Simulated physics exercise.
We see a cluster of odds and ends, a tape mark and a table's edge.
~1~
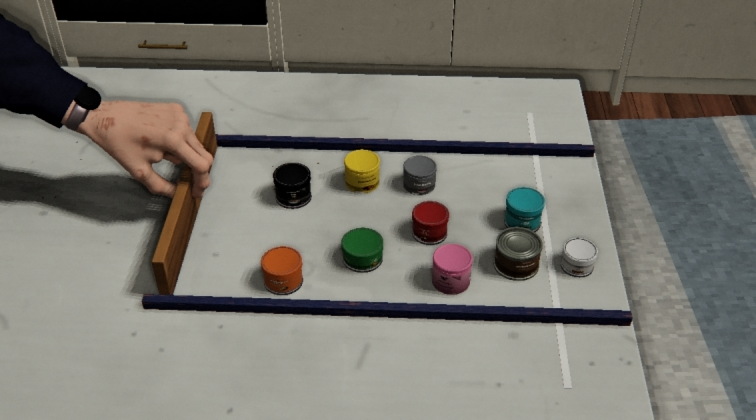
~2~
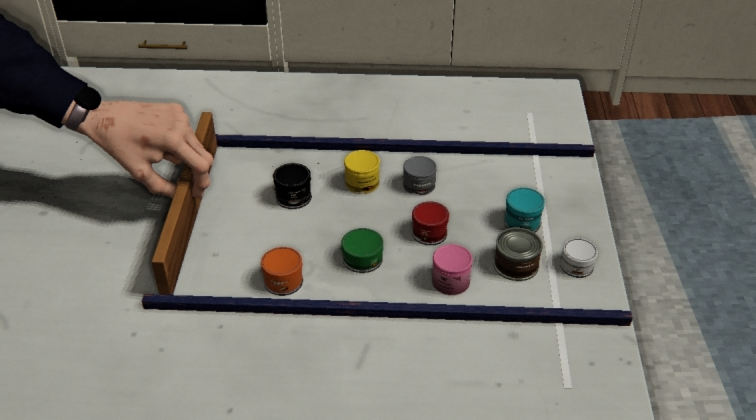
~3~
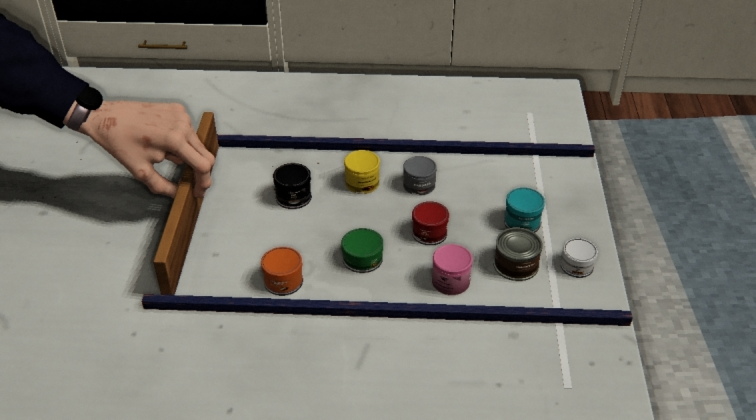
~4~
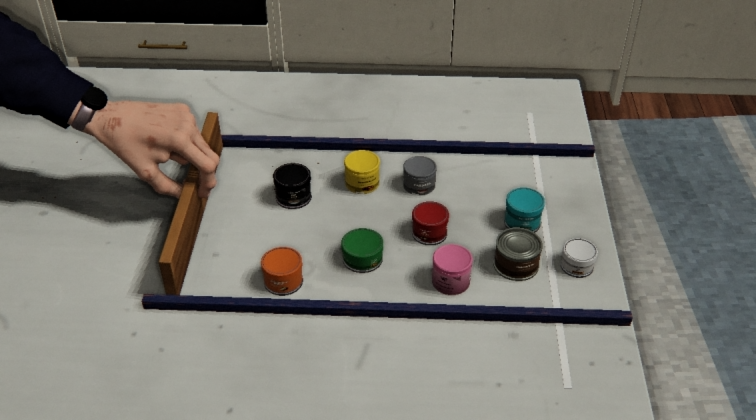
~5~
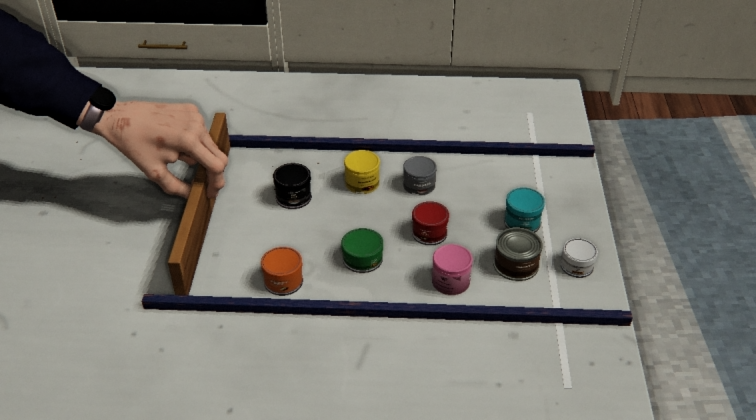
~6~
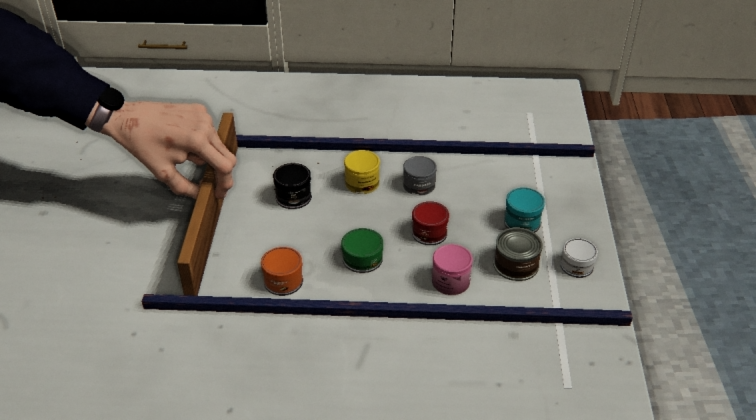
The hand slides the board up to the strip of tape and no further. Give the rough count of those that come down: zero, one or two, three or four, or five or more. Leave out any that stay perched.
The number that fall off is one or two.
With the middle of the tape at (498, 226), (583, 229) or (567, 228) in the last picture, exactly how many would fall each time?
In that order 0, 5 and 5.
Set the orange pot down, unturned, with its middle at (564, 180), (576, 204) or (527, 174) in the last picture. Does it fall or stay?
Place by place, it goes over; tumbles off; stays on.
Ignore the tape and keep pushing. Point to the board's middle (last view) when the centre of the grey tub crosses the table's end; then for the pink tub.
Its middle is around (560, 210) and around (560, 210).
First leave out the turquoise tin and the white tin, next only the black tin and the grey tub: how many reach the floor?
Fallen: 0, and 1 in the other try.
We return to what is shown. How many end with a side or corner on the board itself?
5 of them.
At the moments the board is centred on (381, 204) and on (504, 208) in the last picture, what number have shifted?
At the one place 5, at the other 10.
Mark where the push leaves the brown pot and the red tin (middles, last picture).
About (607, 240), and the other about (566, 228).
A little later, none off yet; white tin at rest near (579, 258); turquoise tin at rest near (524, 211); brown pot at rest near (518, 254).
When it is over, the number that fall off is one or two; down, white tin.
